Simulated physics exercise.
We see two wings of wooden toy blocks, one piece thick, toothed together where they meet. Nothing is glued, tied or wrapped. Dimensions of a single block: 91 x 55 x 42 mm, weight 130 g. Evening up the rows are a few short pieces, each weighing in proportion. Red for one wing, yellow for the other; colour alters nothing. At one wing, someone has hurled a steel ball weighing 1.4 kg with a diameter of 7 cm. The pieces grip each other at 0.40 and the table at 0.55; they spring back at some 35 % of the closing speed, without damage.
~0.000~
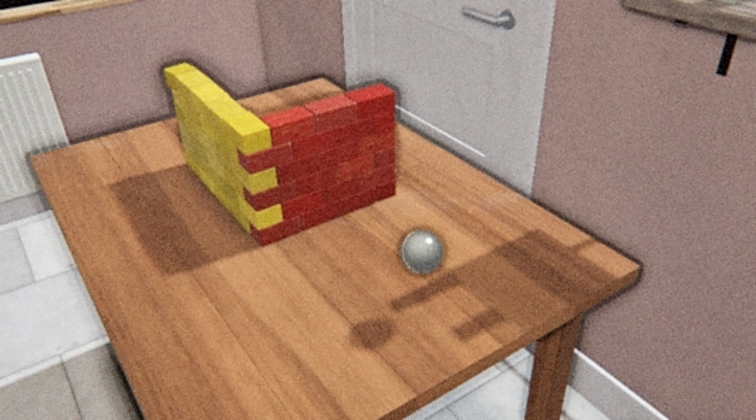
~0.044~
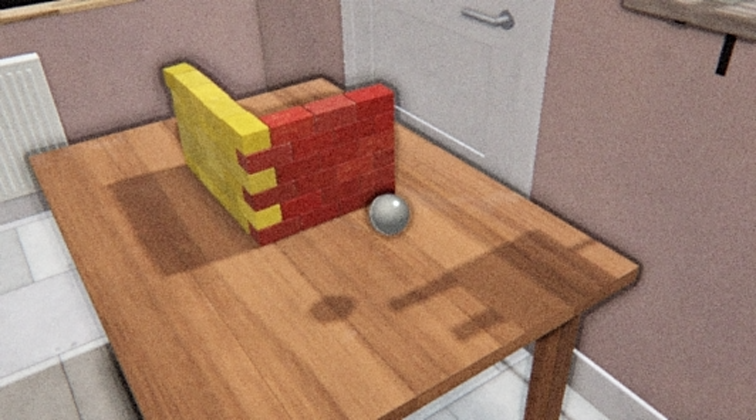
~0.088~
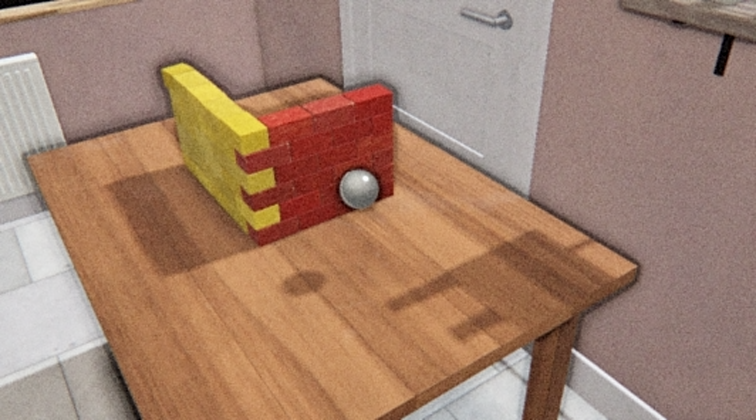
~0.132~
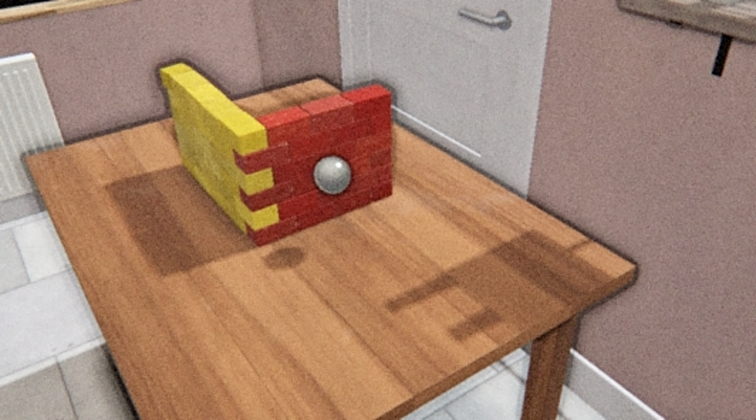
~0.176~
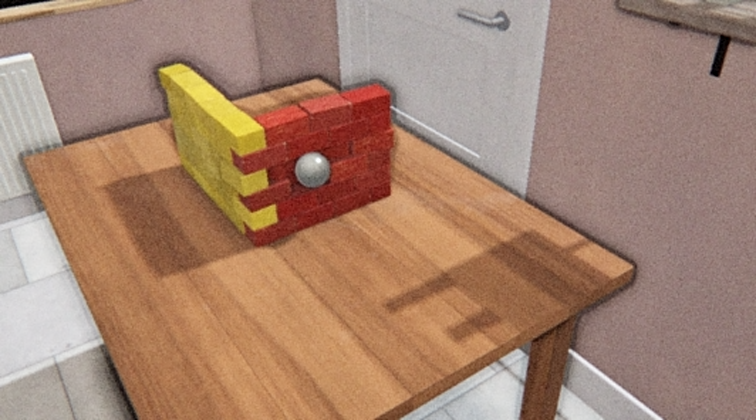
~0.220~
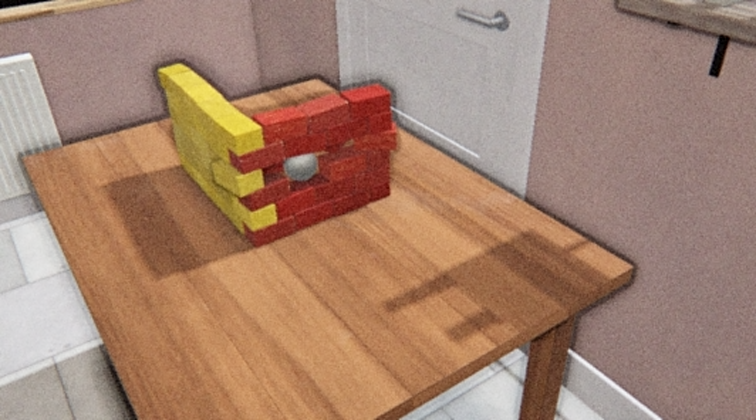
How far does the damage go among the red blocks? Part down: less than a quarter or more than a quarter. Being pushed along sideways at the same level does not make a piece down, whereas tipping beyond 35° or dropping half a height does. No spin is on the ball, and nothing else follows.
The part is more than a quarter.
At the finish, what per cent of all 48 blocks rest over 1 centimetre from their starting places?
Shifted share: 30 %.
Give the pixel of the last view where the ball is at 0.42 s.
Position: About (269, 163).
By 0.42 s, ball still moving; 7 of the 21 red blocks down (7 of 48 in all colours); top red block tilted 5°; top yellow block tilted 19°.
By 1.00 s, ball still moving; 8 of the 21 red blocks down (9 of 48 in all colours); top red block moved 16 mm; top yellow block on its side.
When it is over (2.3 s), ball rolling away; 9 of the 21 red blocks down (10 of 48 in all colours); top red block upside down; top yellow block on its side. That is 43 per cent. In pixels of the last frame, middles, top red block near (294, 155), top yellow block near (378, 240).
